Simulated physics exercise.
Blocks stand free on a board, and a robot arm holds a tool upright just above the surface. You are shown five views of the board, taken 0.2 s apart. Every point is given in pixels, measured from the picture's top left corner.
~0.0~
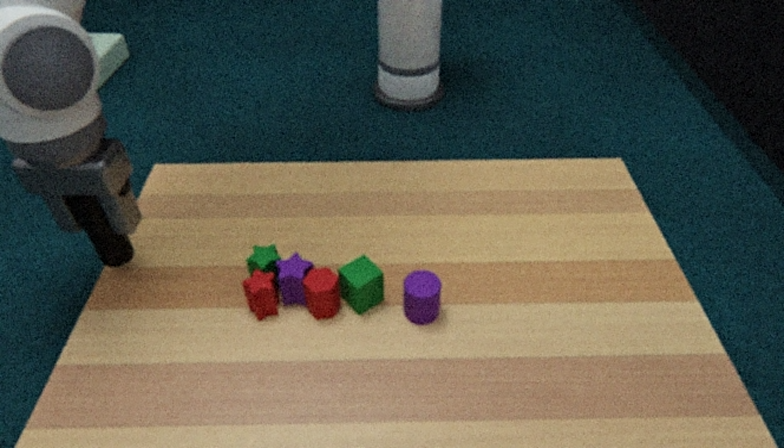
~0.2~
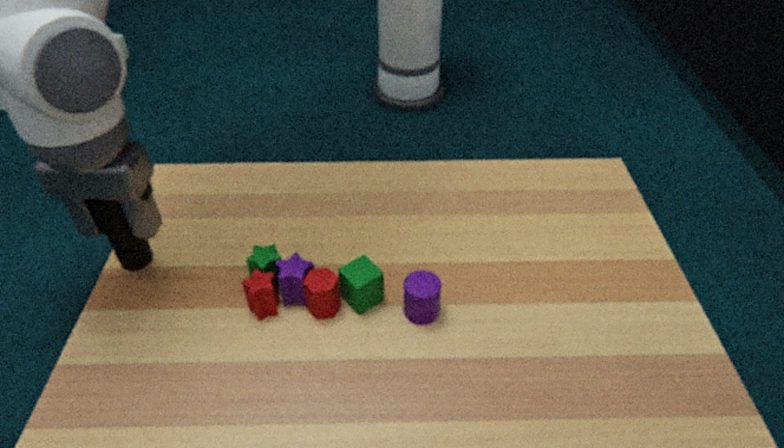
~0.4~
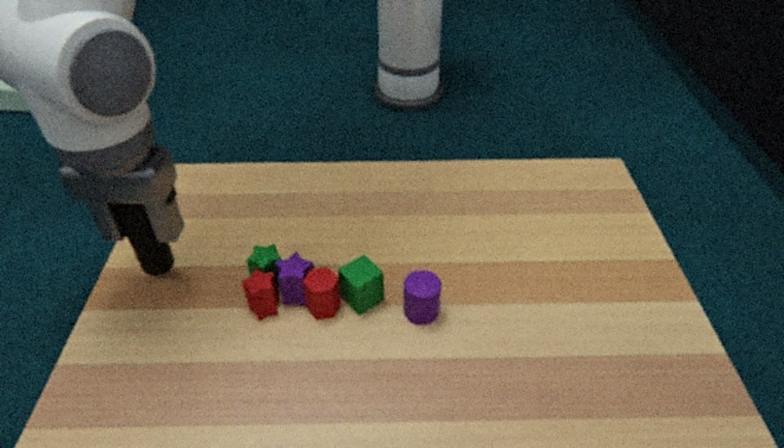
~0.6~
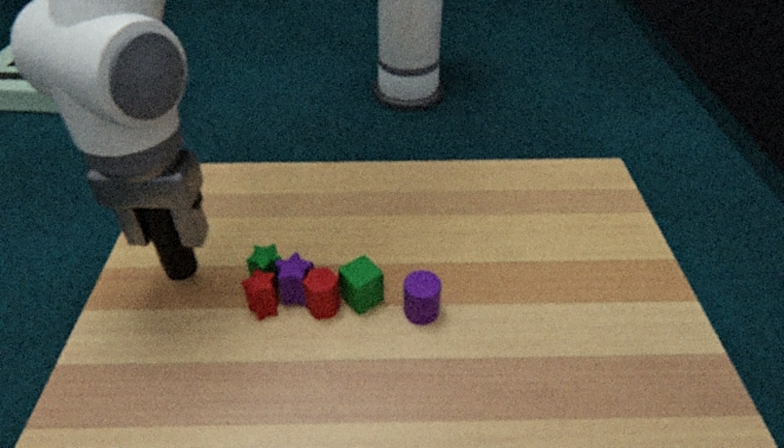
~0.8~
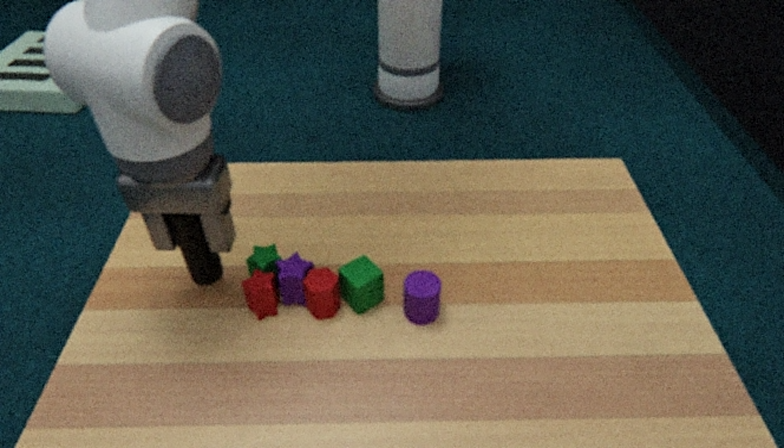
The footage shows a robot arm holding a dark upright tool at the left of a striped wooden board, moving steadily rightward toward a cluster of red, purple and green blocks, while all the blocks remain still.
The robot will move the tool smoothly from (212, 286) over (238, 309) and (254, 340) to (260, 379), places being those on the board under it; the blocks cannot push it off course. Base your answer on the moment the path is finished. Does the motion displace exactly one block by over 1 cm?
Short answer: Yes.
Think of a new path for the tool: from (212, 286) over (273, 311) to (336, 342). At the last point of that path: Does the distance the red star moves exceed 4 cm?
Yes, that is what happens.
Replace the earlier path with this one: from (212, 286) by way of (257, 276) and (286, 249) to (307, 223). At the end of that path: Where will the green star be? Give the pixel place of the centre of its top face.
Expect it around (294, 243).
The first path, step by step. One third of the way, tool (234, 298); red star (263, 281).
Two thirds of the way, tool (251, 329); red star (271, 287), turned 70° anticlockwise.
At the end, tool (257, 369); red star (271, 287), turned 70° anticlockwise; green star unmoved.
